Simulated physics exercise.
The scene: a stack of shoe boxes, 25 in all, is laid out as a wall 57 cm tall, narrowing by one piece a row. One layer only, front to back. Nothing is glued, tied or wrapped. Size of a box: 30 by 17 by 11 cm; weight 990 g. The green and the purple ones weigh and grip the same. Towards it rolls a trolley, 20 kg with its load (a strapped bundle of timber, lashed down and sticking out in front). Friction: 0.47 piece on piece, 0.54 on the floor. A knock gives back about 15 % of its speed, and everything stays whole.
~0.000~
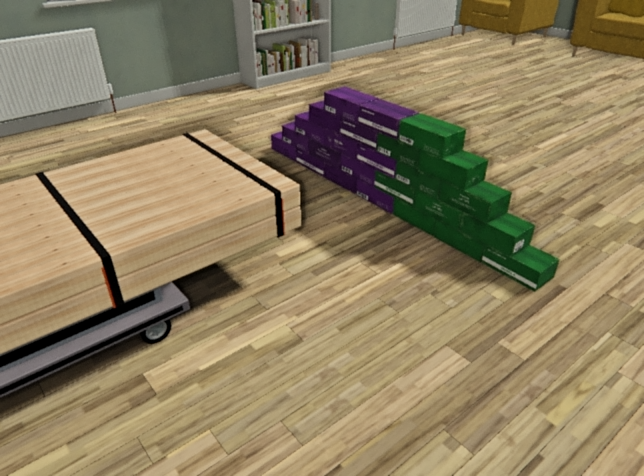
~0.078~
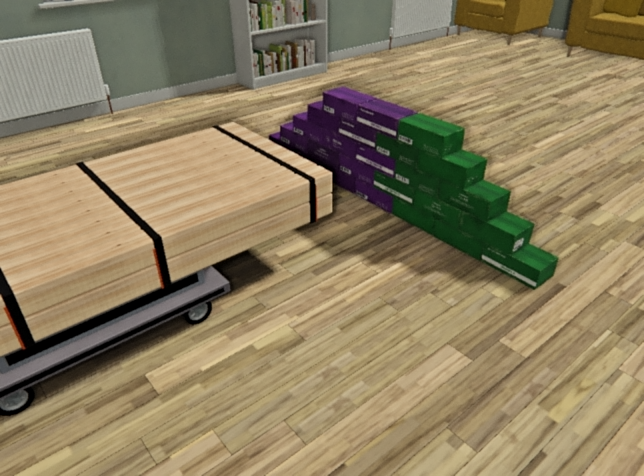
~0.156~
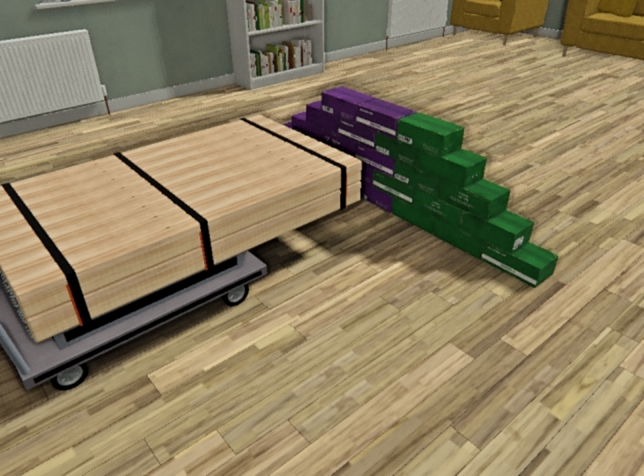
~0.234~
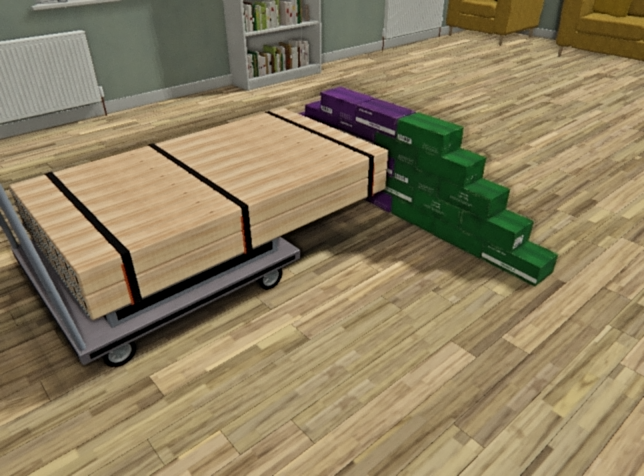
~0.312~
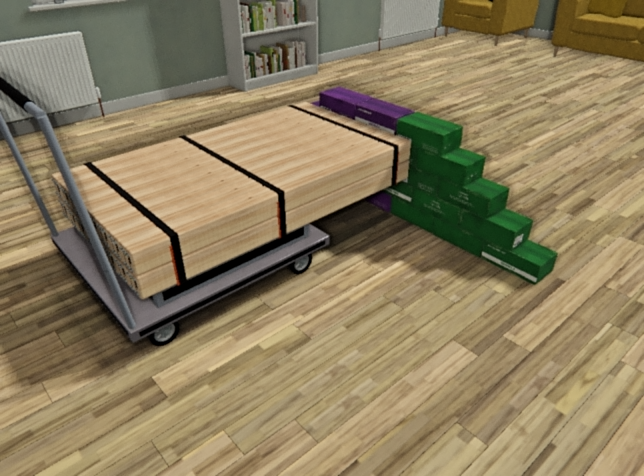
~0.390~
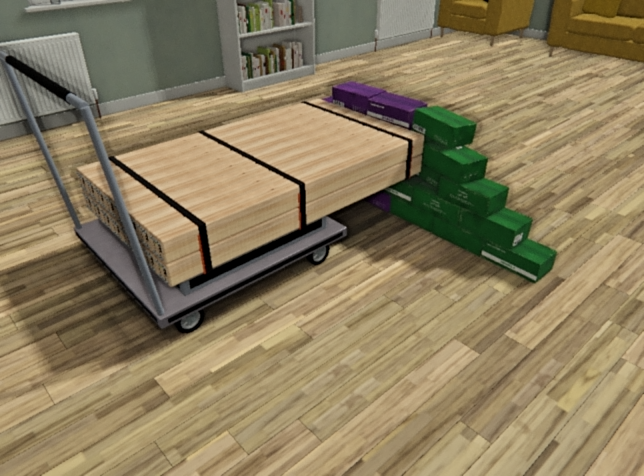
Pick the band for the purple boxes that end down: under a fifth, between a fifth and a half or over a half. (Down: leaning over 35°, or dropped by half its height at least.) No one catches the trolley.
More than a half of them.
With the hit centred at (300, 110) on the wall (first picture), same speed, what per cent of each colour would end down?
Then purple 60, green 0 per cent.
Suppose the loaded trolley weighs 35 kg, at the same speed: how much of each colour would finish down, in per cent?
In that case purple 60, green 50 per cent.
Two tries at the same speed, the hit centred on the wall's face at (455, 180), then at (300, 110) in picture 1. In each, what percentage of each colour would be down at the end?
Purple 30 then 60, green 60 then 0 per cent.
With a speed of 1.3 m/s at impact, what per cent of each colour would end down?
In that case purple 70, green 40 per cent.
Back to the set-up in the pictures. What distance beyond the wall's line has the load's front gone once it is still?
About 90 cm past it.
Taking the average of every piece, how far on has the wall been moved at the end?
About 40 cm.
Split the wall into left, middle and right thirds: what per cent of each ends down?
Left 50, middle 70, right 20 per cent.
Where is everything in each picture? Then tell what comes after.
In the first frame (pixels give the middle of a visible side; the camera moves round a little), load (290, 202) 74 cm short of the wall; top purple box (377, 122); top green box (420, 139); none has stirred.
Load (323, 189) 55 cm short of the wall; top purple box (376, 122), in the second frame.
Load (353, 177) 37 cm short of the wall; top purple box (376, 121), in the third frame.
Load (380, 166) 19 cm short of the wall; top purple box (375, 121), in the fourth frame.
Load (403, 155) just touching; top purple box (374, 121), in the fifth frame.
Load (417, 149) 10 cm into the wall's line; top purple box (388, 115) 3° from how it stood; top green box (432, 128) 5° from how it stood; movement in 11 of them, in the sixth frame.
After 0.48 s, load 22 cm past the wall's line, still rolling; 1 of the 14 purple boxes down (1 of 25 in all colours); top purple box 8° from how it stood; top green box 11° from how it stood.
After 0.72 s, load 53 cm past the wall's line, still rolling; 7 of the 14 purple boxes down (11 of 25 in all colours); top purple box 67° from how it stood, 39 cm lower; top green box 57° from how it stood, 36 cm lower.
After 1.02 s, load 81 cm past the wall's line, still rolling; 9 of the 14 purple boxes down (13 of 25 in all colours); top purple box 6° from how it stood, 42 cm lower; top green box upside down.
In the end (2.0 s), load 90 cm past the wall's line, stopped; 9 of the 14 purple boxes down (13 of 25 in all colours); top purple box on its side; top green box upside down. That is 64 per cent. From the last view, middles, top purple box near (523, 129), top green box near (560, 179).
